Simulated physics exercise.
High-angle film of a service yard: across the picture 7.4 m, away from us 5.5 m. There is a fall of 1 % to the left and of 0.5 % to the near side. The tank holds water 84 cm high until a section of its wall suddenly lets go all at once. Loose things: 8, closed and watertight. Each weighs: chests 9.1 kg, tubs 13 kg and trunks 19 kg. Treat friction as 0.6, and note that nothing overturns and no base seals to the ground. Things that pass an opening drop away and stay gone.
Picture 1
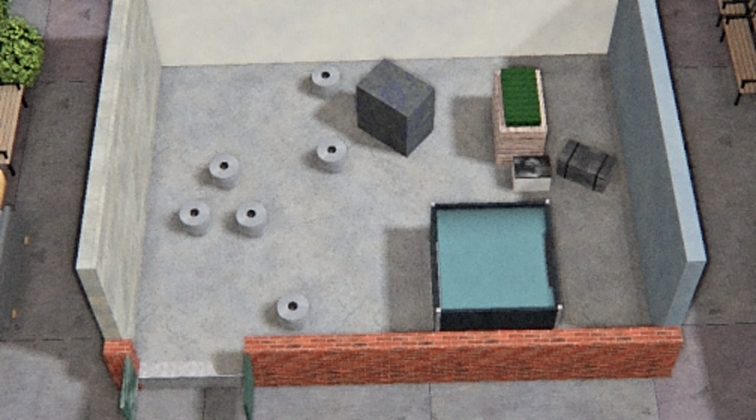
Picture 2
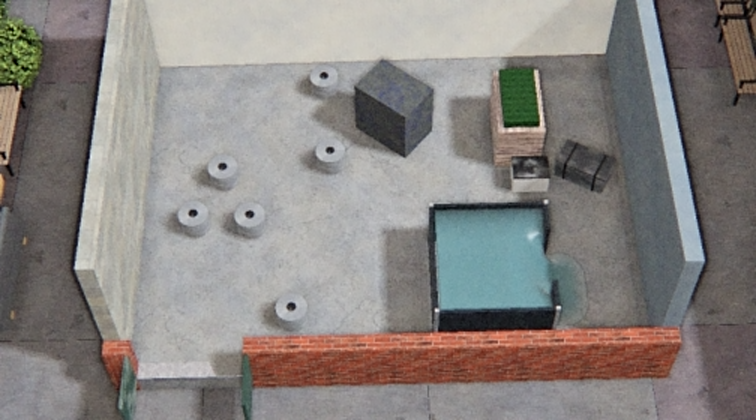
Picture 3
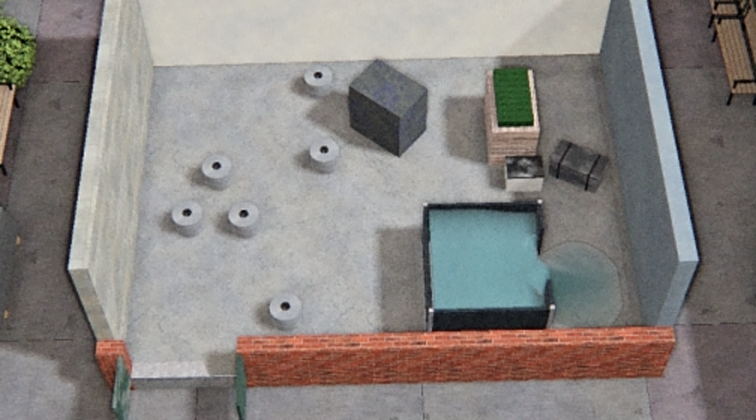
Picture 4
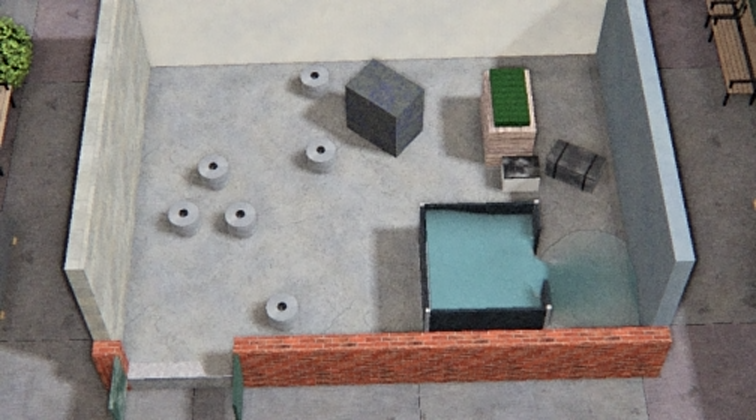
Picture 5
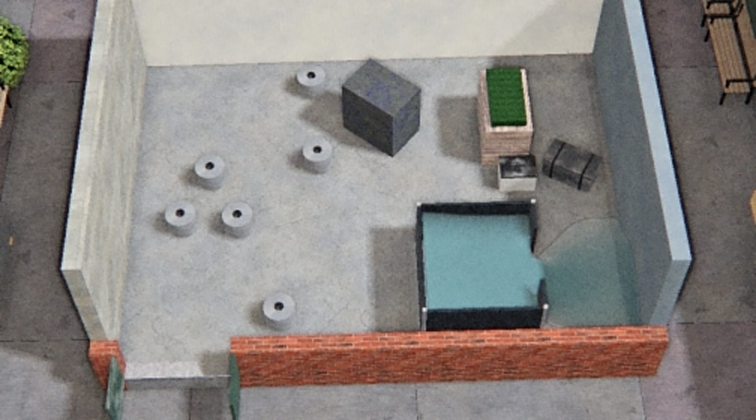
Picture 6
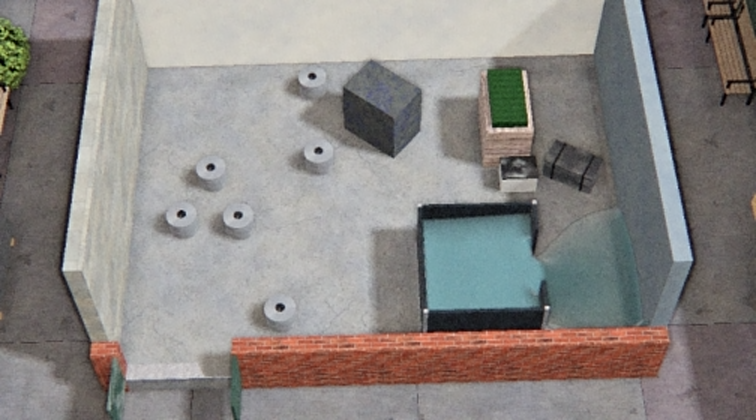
Water broke out through the right side of a dark-framed square tank and fanned across the concrete to the blue-grey wall, while the round grey tubs, the strapped trunk and the blocks stayed put.
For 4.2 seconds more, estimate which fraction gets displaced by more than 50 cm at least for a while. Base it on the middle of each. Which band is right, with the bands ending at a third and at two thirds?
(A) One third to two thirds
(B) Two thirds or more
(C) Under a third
Answer: C.
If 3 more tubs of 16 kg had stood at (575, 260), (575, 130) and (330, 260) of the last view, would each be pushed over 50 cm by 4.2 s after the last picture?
Order as listed: Beyond half a metre / beyond half a metre / inside half a metre.
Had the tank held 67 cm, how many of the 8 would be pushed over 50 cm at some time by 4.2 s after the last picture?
Then it comes to 2.
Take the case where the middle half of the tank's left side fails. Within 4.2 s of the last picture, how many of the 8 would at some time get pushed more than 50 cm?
The answer would then be 4.
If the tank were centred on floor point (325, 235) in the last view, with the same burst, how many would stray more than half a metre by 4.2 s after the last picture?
The count would be 2.
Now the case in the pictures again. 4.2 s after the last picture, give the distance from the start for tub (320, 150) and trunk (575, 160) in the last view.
In that order: 0 cm, 250 cm.
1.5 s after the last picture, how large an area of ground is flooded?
At that time the wet patch spans about 11.0 m2.
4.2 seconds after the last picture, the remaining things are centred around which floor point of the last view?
Mean position approx. (304, 186).
Then, 0.4 s after the last picture 0 of 8 are over 50 cm from their spots; 0 afloat.
Then, 1.5 s after the last picture 1 of 8 are over 50 cm from their spots; 1 afloat.
Then, 2.8 s after the last picture 2 of 8 are over 50 cm from their spots; 1 afloat.
Then, 4.2 s after the last picture 2 of 8 are over 50 cm from their spots, and 2 have been at some point; 1 afloat.
